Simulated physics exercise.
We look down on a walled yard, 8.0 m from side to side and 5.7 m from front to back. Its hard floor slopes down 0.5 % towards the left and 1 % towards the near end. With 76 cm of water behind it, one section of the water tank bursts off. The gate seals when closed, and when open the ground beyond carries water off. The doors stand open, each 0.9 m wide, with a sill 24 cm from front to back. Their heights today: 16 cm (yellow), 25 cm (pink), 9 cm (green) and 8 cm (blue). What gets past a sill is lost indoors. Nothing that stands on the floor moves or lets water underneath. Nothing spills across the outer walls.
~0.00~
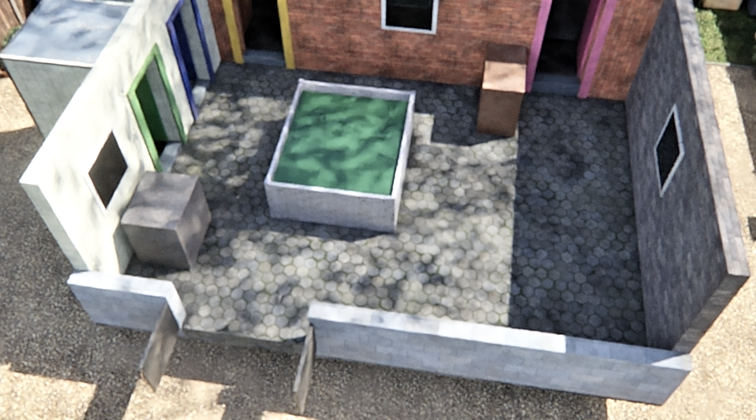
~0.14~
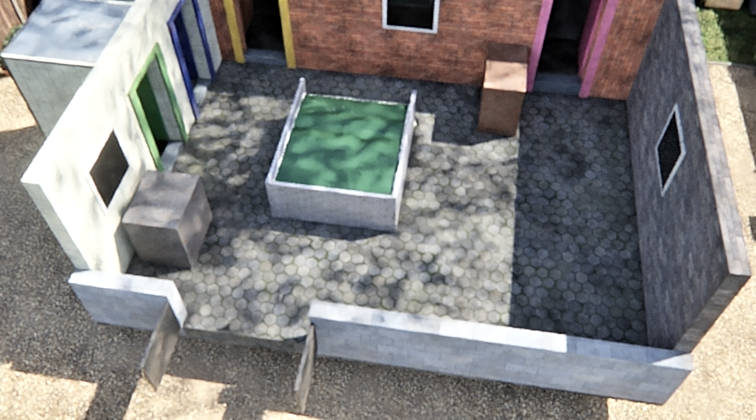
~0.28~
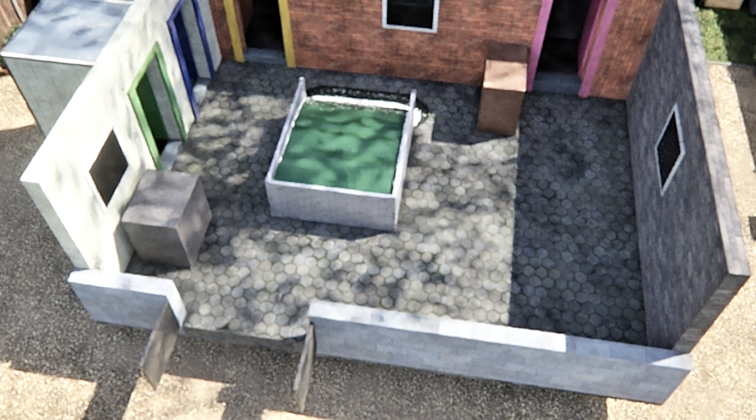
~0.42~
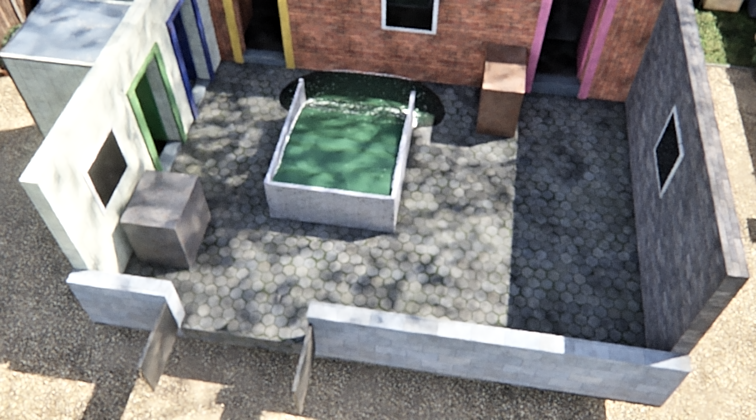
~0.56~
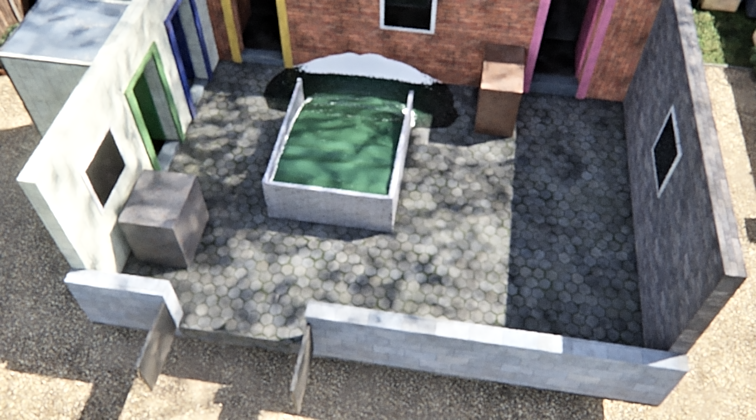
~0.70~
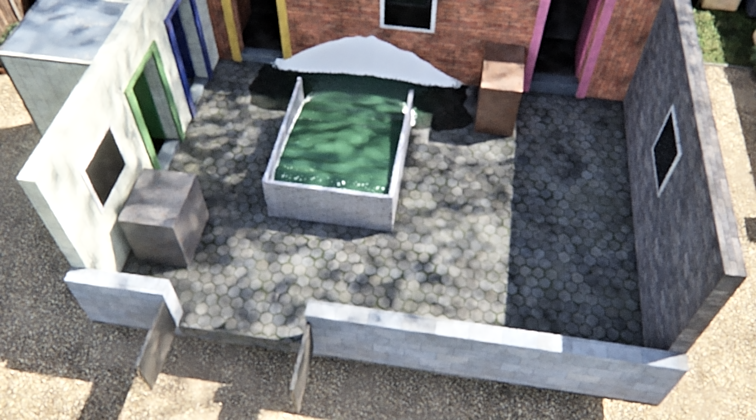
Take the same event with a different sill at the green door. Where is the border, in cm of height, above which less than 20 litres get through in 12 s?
Some 7 cm above the ground.
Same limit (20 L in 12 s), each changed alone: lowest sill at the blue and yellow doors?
About 28 cm at blue and 17 cm at yellow.
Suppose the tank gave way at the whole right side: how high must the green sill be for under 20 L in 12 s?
About 7.5 cm.
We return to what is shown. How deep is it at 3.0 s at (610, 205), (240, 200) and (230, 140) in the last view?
Roughly 0, 0 and 2 cm, in turn.
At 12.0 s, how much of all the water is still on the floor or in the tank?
Some 76 per cent remains.
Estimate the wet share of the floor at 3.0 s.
Some 45 per cent of it.
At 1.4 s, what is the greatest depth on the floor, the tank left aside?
Roughly 54 cm.
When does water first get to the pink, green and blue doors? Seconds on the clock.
Pink 10.0 s, green 2.2 s, blue 1.6 s.
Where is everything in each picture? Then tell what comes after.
The water tank at (344, 139) is whole and still, 76 cm deep; the green door at (160, 122) is dry, in the first picture.
The gap is on the far side, the front 0.3 m out at a hidden place; the back of the water tank holds 76 cm, in the second picture.
Water pours out on the far side and has run 0.7 m, to a hidden place; about 13 cm deep outside, 76 cm at the back, in the third picture.
Water pours out on the far side and has run 1.3 m, to (326, 72); about 11 cm deep outside, 76 cm at the back, in the fourth picture.
Water pours out on the far side and has run 1.4 m, to (292, 68); about 13 cm deep outside, 74 cm at the back, in the fifth picture.
Water pours out on the far side and has run 1.6 m, to (268, 65); about 15 cm deep outside, 66 cm at the back; the green door at (158, 120), 3.4 m from the gap, is still 2.2 m from the nearest water, in the sixth picture.
After 1.4 s water covers 15 % of the floor, deepest (54 cm) near (359, 77); it has not reached the green door.
After 3.0 s water covers 45 % of the floor, deepest (36 cm) near (468, 94); 10 cm at the green door, 0 litres in over its 9 cm sill.
After 12.0 s water covers 100 % of the floor, deepest (12 cm) near (165, 201); 7 cm at the green door, 7 litres in over its 9 cm sill.
At the green door as built, the water arrived by 2.2 s and peaked near 11 cm at 3.4 s.
With a sill of 6 cm, 32 litres would have come in within the 12 s; with 8 cm, 12 litres. So under 20 litres takes about 7 cm.
